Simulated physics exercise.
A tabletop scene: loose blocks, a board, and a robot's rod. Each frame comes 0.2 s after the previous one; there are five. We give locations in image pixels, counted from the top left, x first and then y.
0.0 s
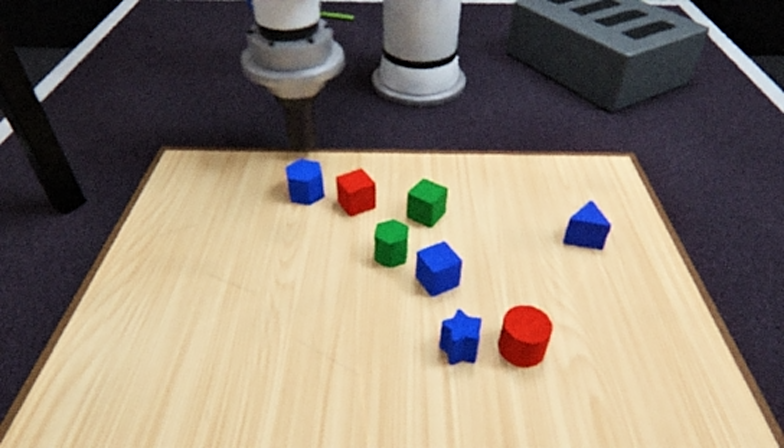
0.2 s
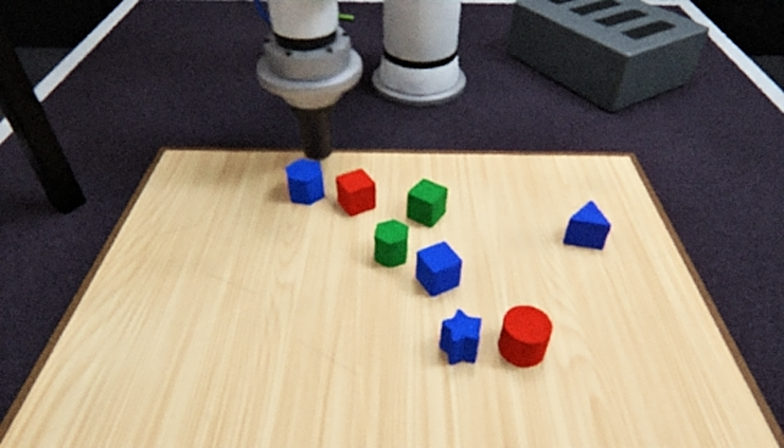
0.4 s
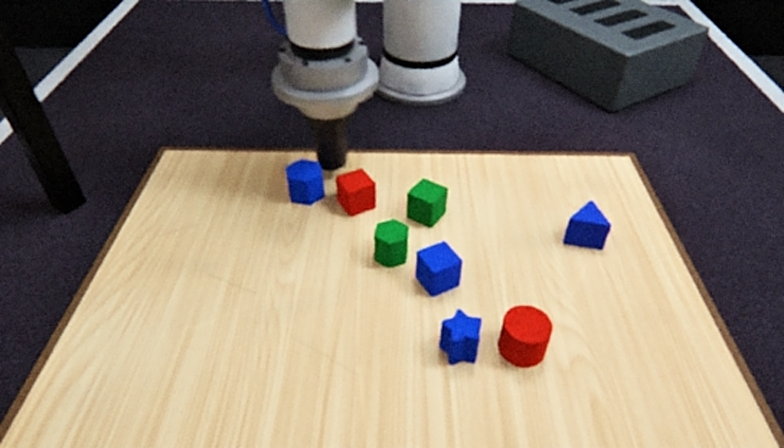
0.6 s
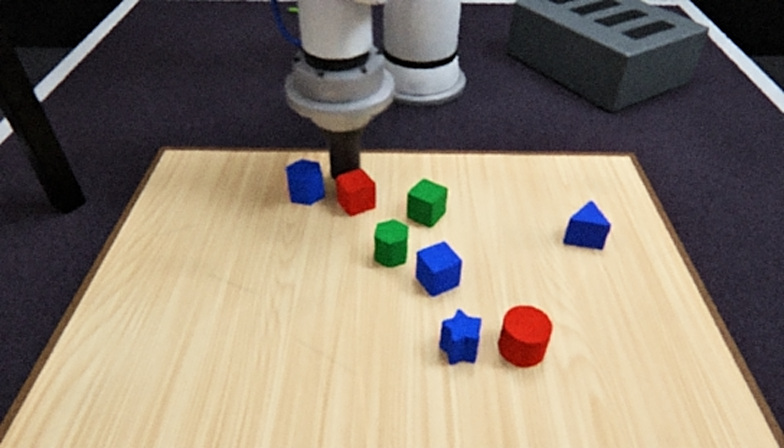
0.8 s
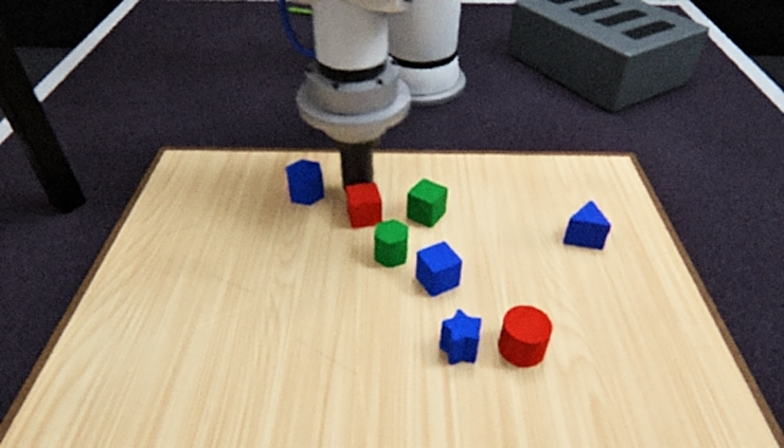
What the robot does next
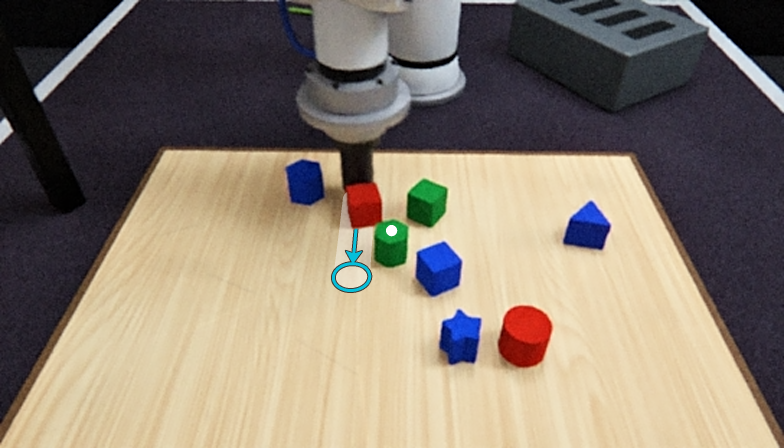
A pale wooden board on a dark surface is seen from above at a slant by a still camera, with a grey block behind it. Blue, red and green blocks lie across it, a blue star and red cylinder nearest, a blue triangle at right. A robot arm's dark rod moves rightward along the far edge, then comes forward and nudges the red cube slightly toward the viewer.
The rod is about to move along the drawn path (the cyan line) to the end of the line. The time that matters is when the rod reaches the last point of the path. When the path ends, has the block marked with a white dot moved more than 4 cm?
I believe so.
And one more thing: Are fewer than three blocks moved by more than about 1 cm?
No, it doesn't check out.
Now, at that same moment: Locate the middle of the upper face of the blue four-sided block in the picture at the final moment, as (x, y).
About (460, 262).
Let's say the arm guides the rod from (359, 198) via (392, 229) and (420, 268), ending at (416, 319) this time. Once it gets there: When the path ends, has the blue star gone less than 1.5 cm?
I'd say yes.
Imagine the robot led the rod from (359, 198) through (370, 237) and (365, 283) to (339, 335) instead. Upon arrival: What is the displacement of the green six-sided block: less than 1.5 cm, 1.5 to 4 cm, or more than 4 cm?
Beyond 4 cm.
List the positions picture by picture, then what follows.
Rod's lower end at (303, 143); blue six-sided block at (304, 170); red four-sided block at (356, 180); green six-sided block at (392, 231); blue four-sided block at (440, 256), in the first frame.
Rod at (318, 153); blocks still, in the second frame.
Rod at (333, 163); blocks still, in the third frame.
Rod at (346, 174); blocks still, in the fourth frame.
Rod at (358, 186); blue six-sided block at (304, 170); red four-sided block at (364, 193); green six-sided block at (392, 231); blue four-sided block at (440, 256), in the fifth frame.
Drawn move, in a line from (359, 198) to (352, 277); the dot is on the green six-sided block.
What follows on the original path. One third of the way, rod at (356, 210); red four-sided block at (370, 217), turned 25° anticlockwise; green six-sided block at (394, 233).
Two thirds of the way, rod at (354, 236); red four-sided block at (375, 243), turned 45° anticlockwise; green six-sided block at (409, 252), turned 35° anticlockwise; blue four-sided block at (449, 259), turned 15° anticlockwise.
At the end, rod at (351, 264); blue six-sided block still; red four-sided block at (383, 270), turned 70° anticlockwise; green six-sided block at (420, 267), turned 60° anticlockwise; blue four-sided block at (460, 262), turned 40° anticlockwise.
